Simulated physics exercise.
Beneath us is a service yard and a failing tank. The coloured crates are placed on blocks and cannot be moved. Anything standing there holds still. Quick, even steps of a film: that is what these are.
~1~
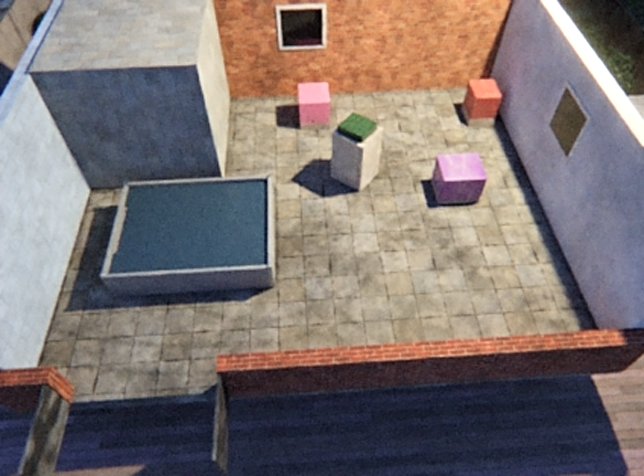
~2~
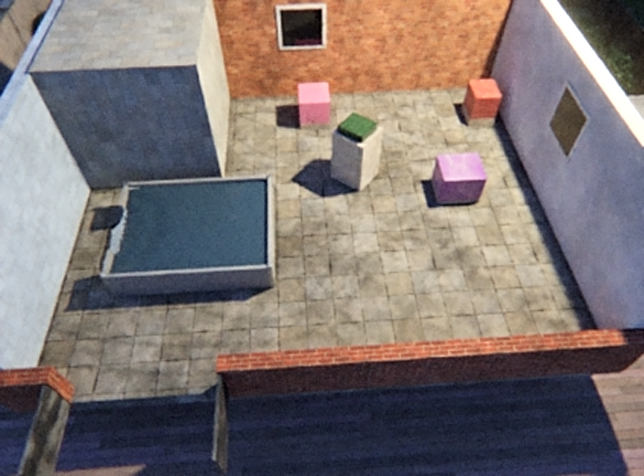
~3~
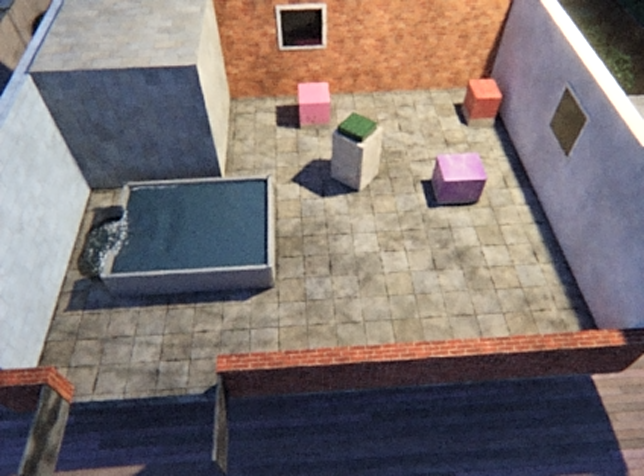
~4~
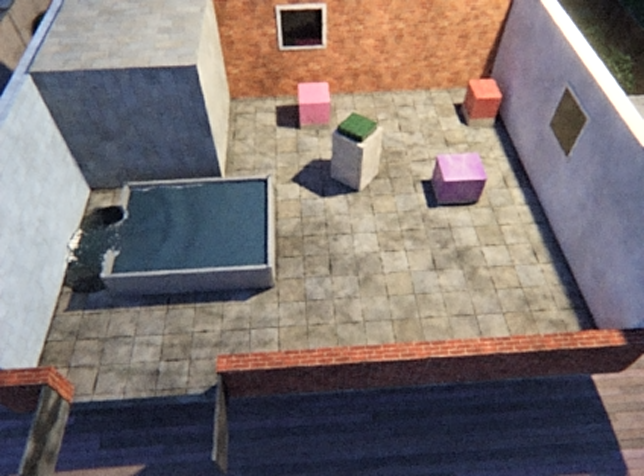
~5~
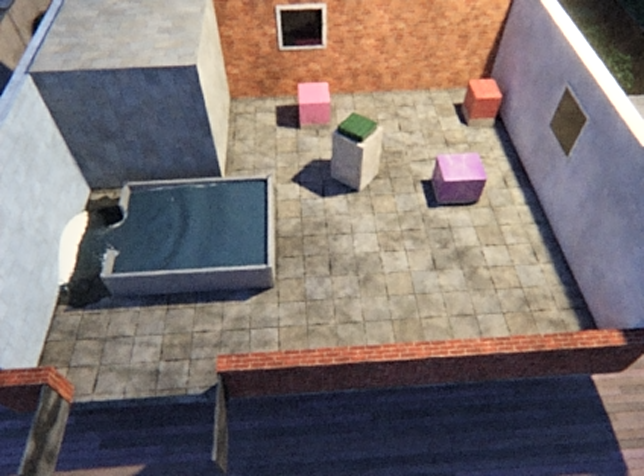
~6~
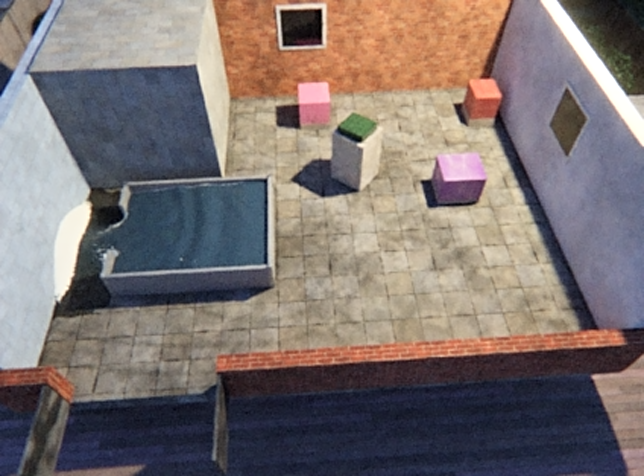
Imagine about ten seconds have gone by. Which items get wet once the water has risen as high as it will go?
My prediction: The purple crate stays above the water; the pink crate stays above the water; the red crate stays above the water.
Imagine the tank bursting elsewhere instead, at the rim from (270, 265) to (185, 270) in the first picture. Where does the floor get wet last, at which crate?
That would be the crate marked pink, reached last.
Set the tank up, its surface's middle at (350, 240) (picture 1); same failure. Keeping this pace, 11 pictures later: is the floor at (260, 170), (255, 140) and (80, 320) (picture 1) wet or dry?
First unwetted; next unwetted; last drenched.
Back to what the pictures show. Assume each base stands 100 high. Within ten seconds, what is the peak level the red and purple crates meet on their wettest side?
I'd say 40 per cent for the first one and 30 per cent for the second.
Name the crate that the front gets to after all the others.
My answer is the red-painted one.
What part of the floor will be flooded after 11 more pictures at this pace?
It should be close to 15 %.
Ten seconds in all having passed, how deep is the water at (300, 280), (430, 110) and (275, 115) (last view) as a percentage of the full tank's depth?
My figures are about 2, 8 and 4 percent.
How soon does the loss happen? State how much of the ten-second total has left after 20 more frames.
Share gone: About 25 %.
A moment on, water covers 10 % of the floor; the purple crate not reached, the pink crate not reached, the red crate not reached.
Next, water covers 15 % of the floor; the purple crate not reached, the pink crate not reached, the red crate not reached.
Then, water covers 20 % of the floor; the purple crate not reached, the pink crate not reached, the red crate not reached.
Later, water covers 50 % of the floor; the purple crate water round its plinth, the pink crate water round its plinth, the red crate water round its plinth.
In the end, water covers 80 % of the floor; the purple crate stayed above the water, the pink crate stayed above the water, the red crate stayed above the water.
